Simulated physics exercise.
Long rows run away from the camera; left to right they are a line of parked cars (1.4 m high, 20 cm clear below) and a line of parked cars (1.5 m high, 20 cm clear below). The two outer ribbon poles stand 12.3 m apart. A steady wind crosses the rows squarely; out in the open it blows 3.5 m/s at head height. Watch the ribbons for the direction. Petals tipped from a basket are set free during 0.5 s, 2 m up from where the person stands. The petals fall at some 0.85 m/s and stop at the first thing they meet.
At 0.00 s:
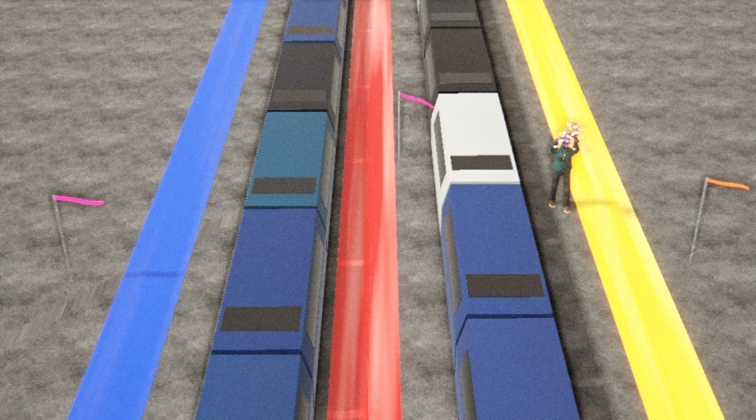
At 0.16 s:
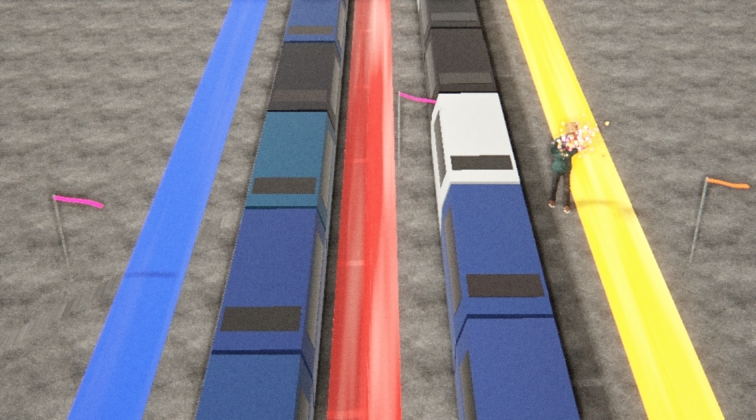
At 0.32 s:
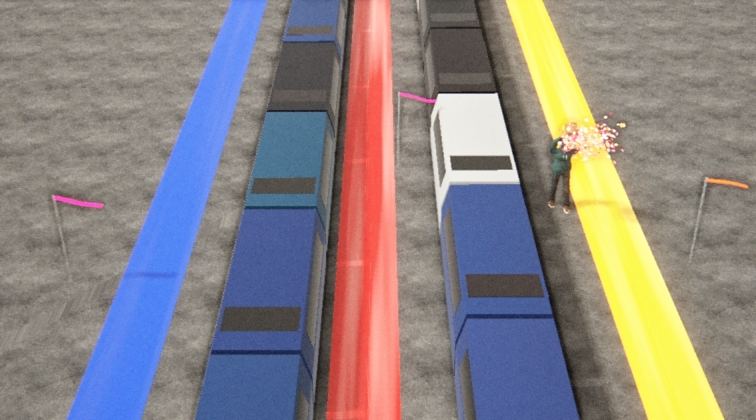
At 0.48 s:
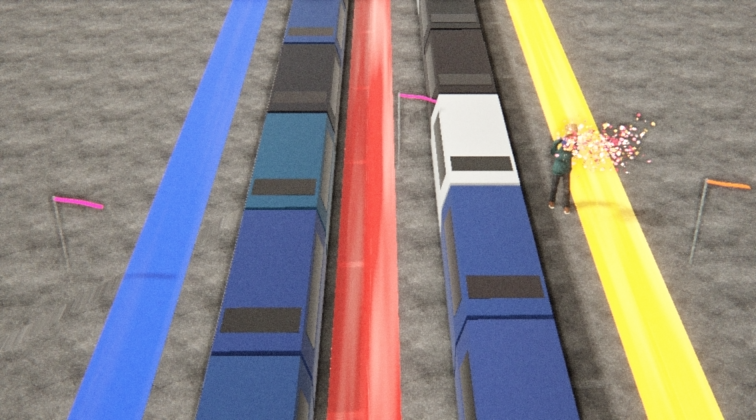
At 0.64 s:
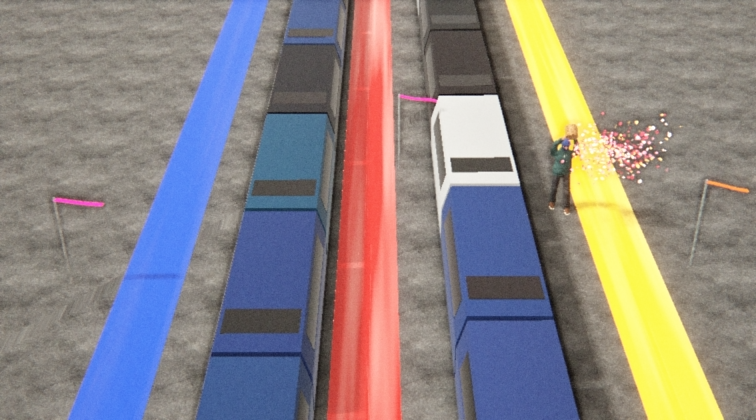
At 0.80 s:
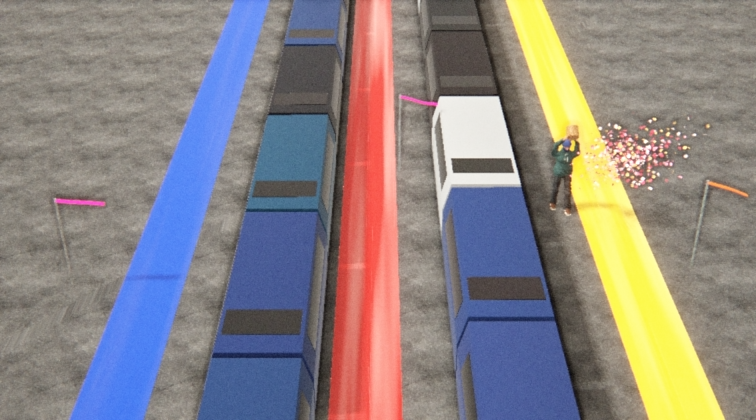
Grey, mottled ground lies below, seen from high up and looking along two lines of parked cars. Blue, red and yellow bands run on the left, between the lines and on the right, with pink ribbons on the left and middle poles and an orange one on the right. Beside the yellow band, a standing figure releases pale and pink petals that spread rightward, while the cars stay still.
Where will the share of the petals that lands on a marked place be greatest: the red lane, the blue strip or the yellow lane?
The biggest share falls on the yellow one.
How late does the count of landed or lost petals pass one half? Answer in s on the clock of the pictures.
At about 2.6 s.
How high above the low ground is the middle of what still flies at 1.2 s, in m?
About 1.2 m.
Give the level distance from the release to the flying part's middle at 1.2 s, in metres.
Roughly 1.5 m.
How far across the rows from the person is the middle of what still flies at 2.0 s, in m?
About 2.0 m.
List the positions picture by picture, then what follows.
The left ribbon ends at (103, 203), leaning 80 degrees to the right, the petals in the air span x = 560 to 585 around y = 135 and it comes from (572, 135), in the first picture.
The right ribbon ends at (748, 186), leaning 75 degrees to the right, the petals in the air span x = 565 to 595 around y = 140, the blue one passes (160, 260), the red one passes (367, 260) and the yellow one passes (625, 259), in the second picture.
The inner ribbon ends at (437, 101), leaning 75 degrees to the right, the petals in the air span x = 565 to 610 around y = 140 and the top of the right line of parked cars crosses (480, 159), in the third picture.
The left ribbon ends at (102, 207), leaning 80 degrees to the right, the petals in the air span x = 570 to 635 around y = 145, the blue one passes (182, 199), the red one passes (368, 198) and the yellow one passes (600, 198), in the fourth picture.
The right ribbon ends at (748, 191), leaning 75 degrees to the right and the petals in the air span x = 580 to 650 around y = 150, in the fifth picture.
The inner ribbon ends at (438, 104), leaning 75 degrees to the right, the petals in the air span x = 590 to 675 around y = 160 and the top of the left line of parked cars crosses (289, 167), in the sixth picture.
After 1.2 s, 0 % lies on the blue strip, 0 % on the red lane and 0 % on the yellow lane; 0 % has touched down or left; the middle of what still flies is 1.2 m above the low ground, near (647, 174).
After 2.0 s, 0 % lies on the blue strip, 0 % on the red lane and 12 % on the yellow lane; 18 % has touched down or left; the middle of what still flies is 0.6 m above the low ground, near (661, 197).
After 3.5 s, 0 % lies on the blue strip, 0 % on the red lane and 40 % on the yellow lane; 83 % has touched down or left; the middle of what still flies is 0.4 m above the low ground, near (709, 208).
After 8.0 s, 0 % lies on the blue strip, 0 % on the red lane and 44 % on the yellow lane; 99 % has touched down or left.
After 45.0 s, 0 % lies on the blue strip, 0 % on the red lane and 44 % on the yellow lane; 100 % has touched down or left.
